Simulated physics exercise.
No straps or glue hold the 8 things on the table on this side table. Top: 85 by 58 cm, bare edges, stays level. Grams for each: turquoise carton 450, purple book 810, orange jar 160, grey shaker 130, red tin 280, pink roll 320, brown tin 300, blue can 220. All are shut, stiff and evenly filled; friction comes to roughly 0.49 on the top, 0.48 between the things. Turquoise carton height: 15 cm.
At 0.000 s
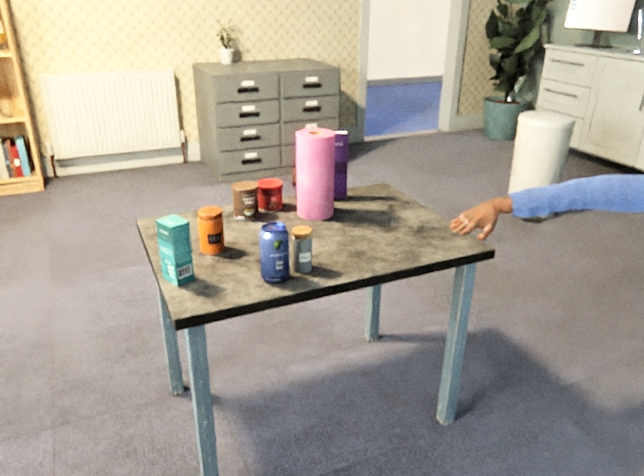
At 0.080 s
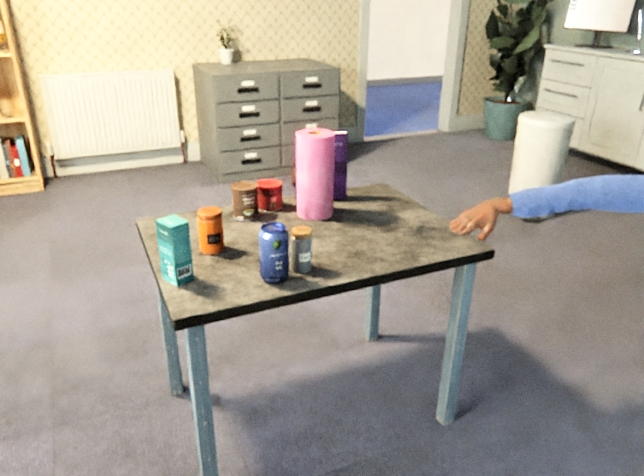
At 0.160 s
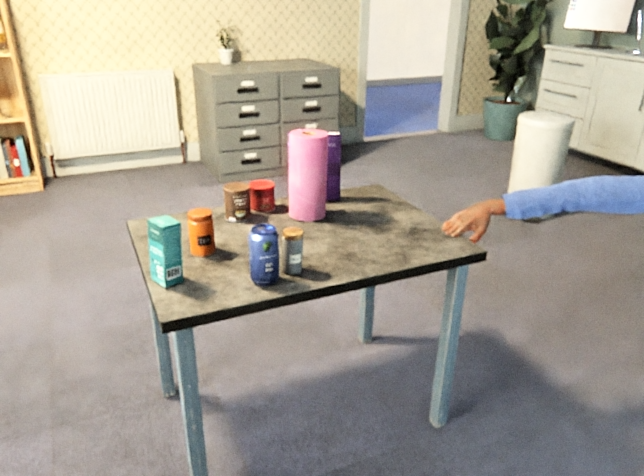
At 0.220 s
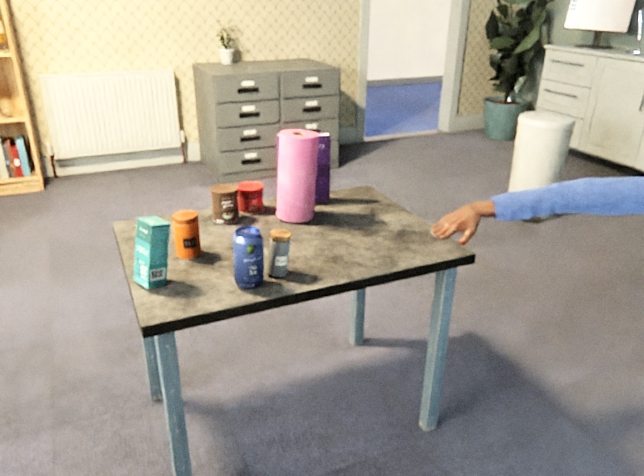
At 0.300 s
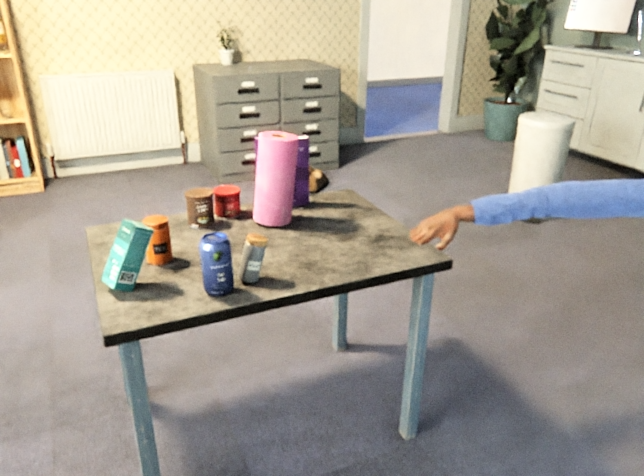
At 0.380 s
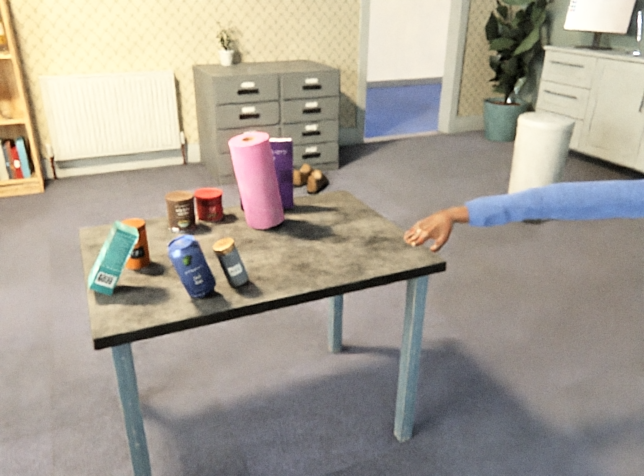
A hand at the table's edge shifts it left, and the items on top start tilting.
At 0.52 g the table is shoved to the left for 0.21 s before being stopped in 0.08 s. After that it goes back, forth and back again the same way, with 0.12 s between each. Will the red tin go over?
Does not capsize.
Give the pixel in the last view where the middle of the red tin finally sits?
It ends near (266, 197).
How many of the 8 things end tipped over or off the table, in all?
The number is 5.
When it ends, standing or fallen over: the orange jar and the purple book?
Final state - orange jar: Remains on its base; purple book: Goes over.
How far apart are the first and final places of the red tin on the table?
It ends up around 1 cm from its start.
After 0.78 s, turquoise carton now off the table; red tin moved 4 cm near (257, 198); pink roll on its side.
After 1.18 s, table 16 cm from its start; red tin moved 2 cm near (213, 205); pink roll on its side; blue can on its side.
In the end (2.6 s), off the table and tipped over, turquoise carton; toppled on the table, purple book, grey shaker, pink roll and blue can; not toppled but over 5 cm from the start, brown tin; the other 2 under 5 cm from the start. In the last view, red tin near (266, 197).
